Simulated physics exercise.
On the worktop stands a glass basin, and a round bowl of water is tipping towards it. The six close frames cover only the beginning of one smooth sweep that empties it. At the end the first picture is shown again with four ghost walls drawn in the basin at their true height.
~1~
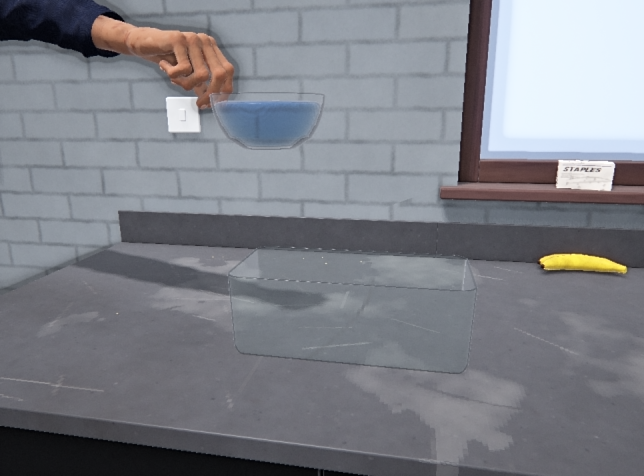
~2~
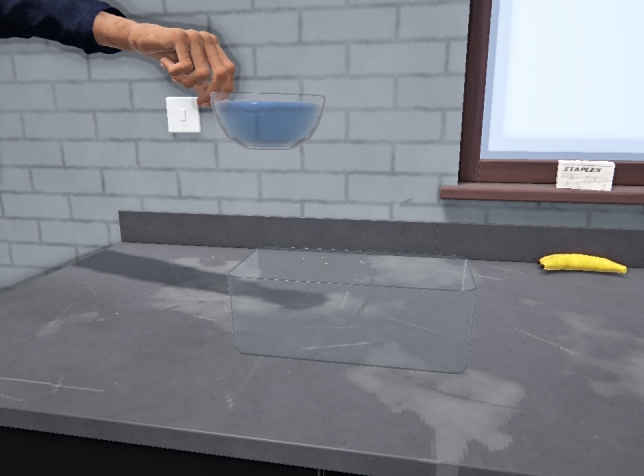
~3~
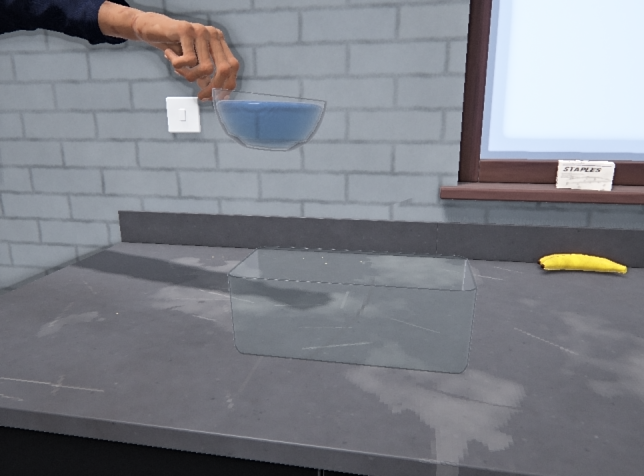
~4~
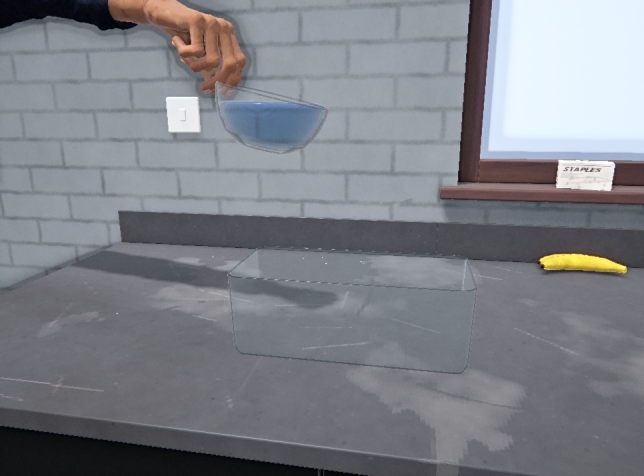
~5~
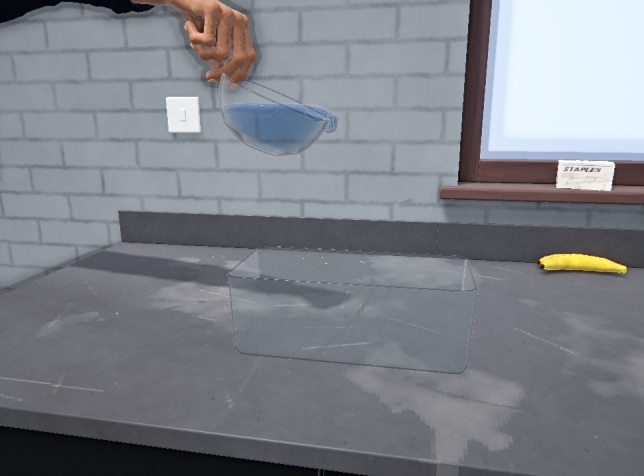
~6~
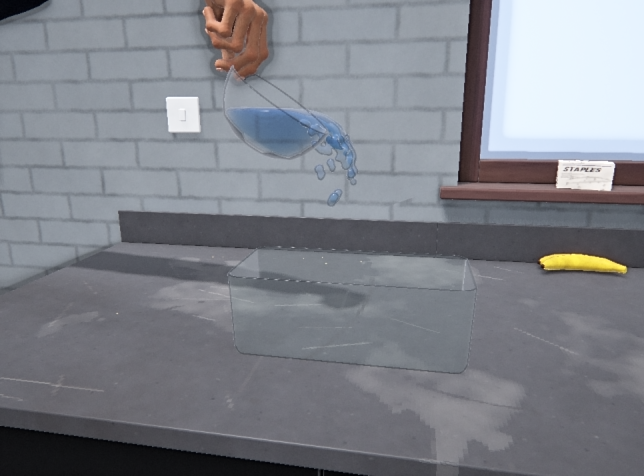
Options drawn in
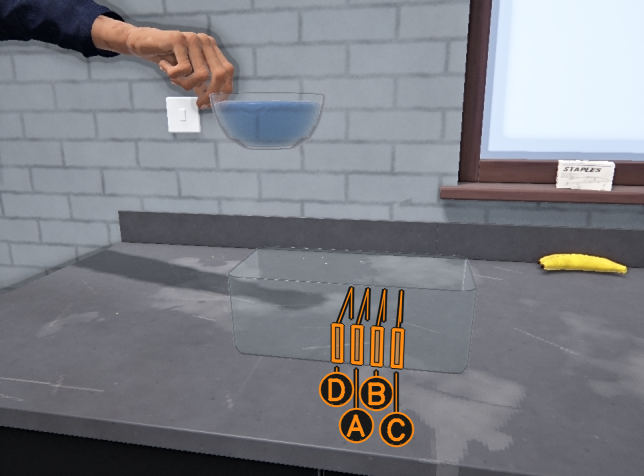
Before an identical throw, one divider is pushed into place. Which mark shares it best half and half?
It is B.
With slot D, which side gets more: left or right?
The right side.
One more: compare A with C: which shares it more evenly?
Here it is slot A.
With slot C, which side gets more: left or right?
The left one.
On the marked copy, A at (356, 369); B at (376, 371); C at (396, 373); D at (336, 367).
Choosing A, about 27 % ends left of the wall and 72 % right of it.
Choosing B, about 50 % ends left of the wall and 49 % right of it.
Choosing C, about 86 % ends left of the wall and 13 % right of it.
Choosing D, about 15 % ends left of the wall and 84 % right of it.
